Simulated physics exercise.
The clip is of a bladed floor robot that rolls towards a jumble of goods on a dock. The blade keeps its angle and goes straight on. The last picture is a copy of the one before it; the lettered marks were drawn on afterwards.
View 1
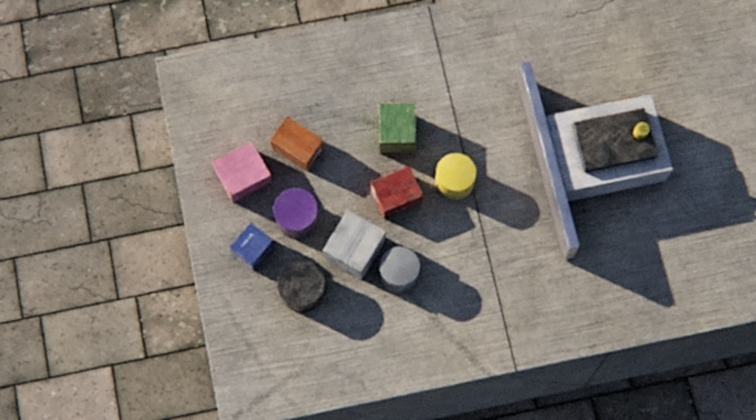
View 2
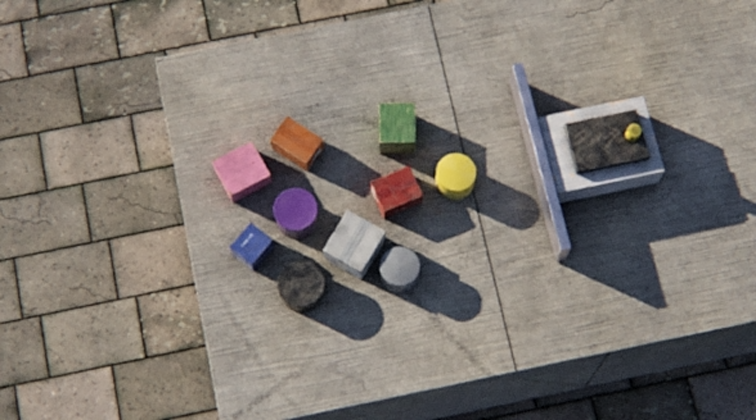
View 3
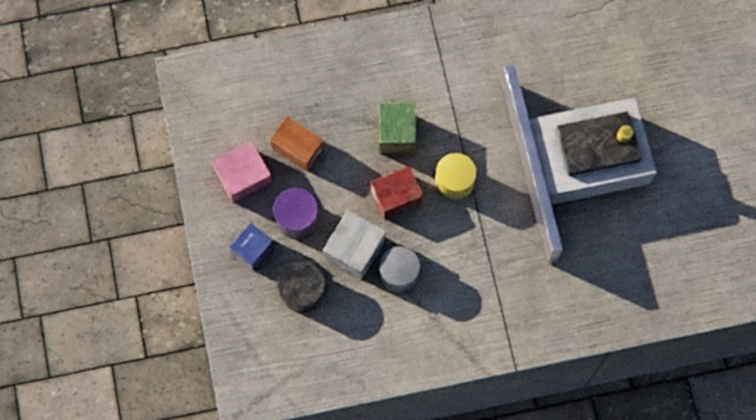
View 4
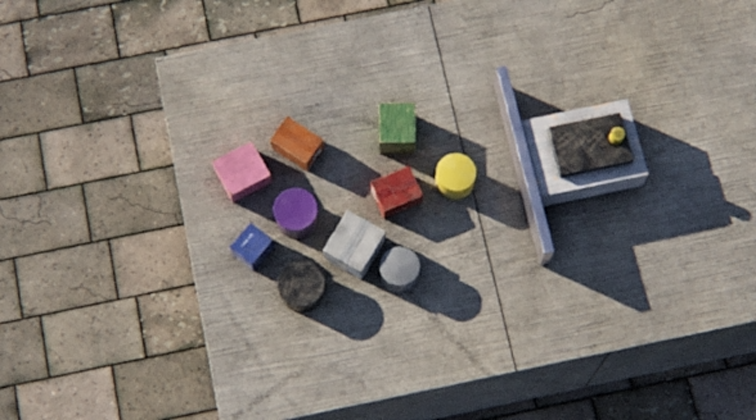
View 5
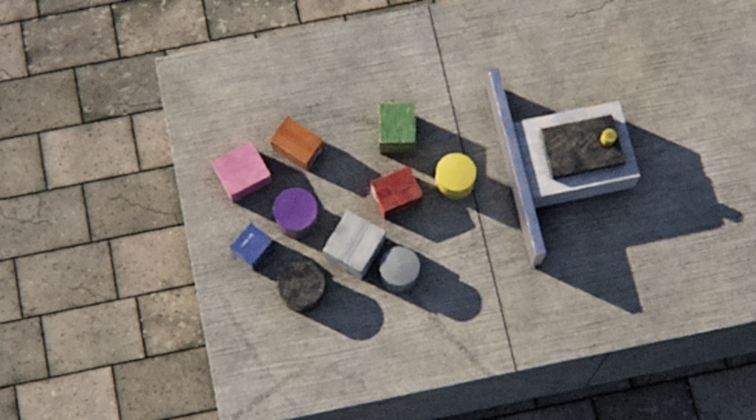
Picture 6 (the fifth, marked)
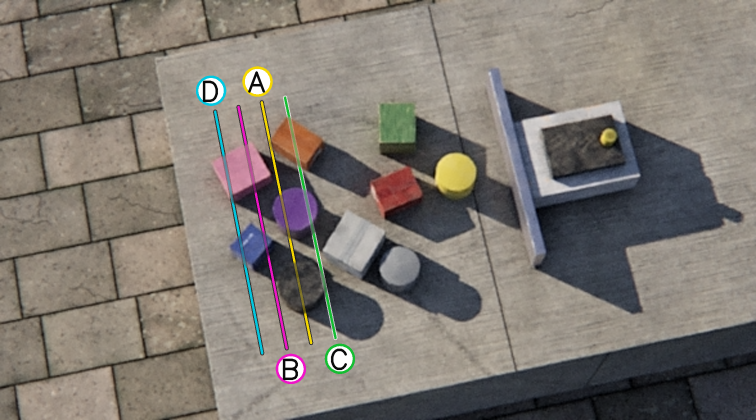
On a sunlit concrete dock edged by paving, a loose jumble of coloured boxes, parcels and round containers sits to the left of a pale floor robot with a wide upright blade. The robot rolls slowly leftward, blade first, narrowing the gap to the yellow canister, while the goods stay still.
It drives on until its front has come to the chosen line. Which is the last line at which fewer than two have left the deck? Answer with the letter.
No second one falls up to A.
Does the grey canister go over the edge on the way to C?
By then, no.
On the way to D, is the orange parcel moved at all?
Yes.
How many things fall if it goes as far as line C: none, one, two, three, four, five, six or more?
By then, none.
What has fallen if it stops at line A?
The purple pail.
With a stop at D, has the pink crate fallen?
Yes.
On the copy, A at (286, 220); B at (262, 225); C at (310, 215); D at (238, 229).
On A. First, robot (495, 164); red parcel (369, 198); yellow canister (409, 187).
Then, robot (412, 181); blue box (240, 255); purple pail (243, 217).
Finally, robot (349, 193); purple pail over the edge; pink crate (185, 176); one fallen.
By contrast, B drops two; C is within the limit but short; D drops six.
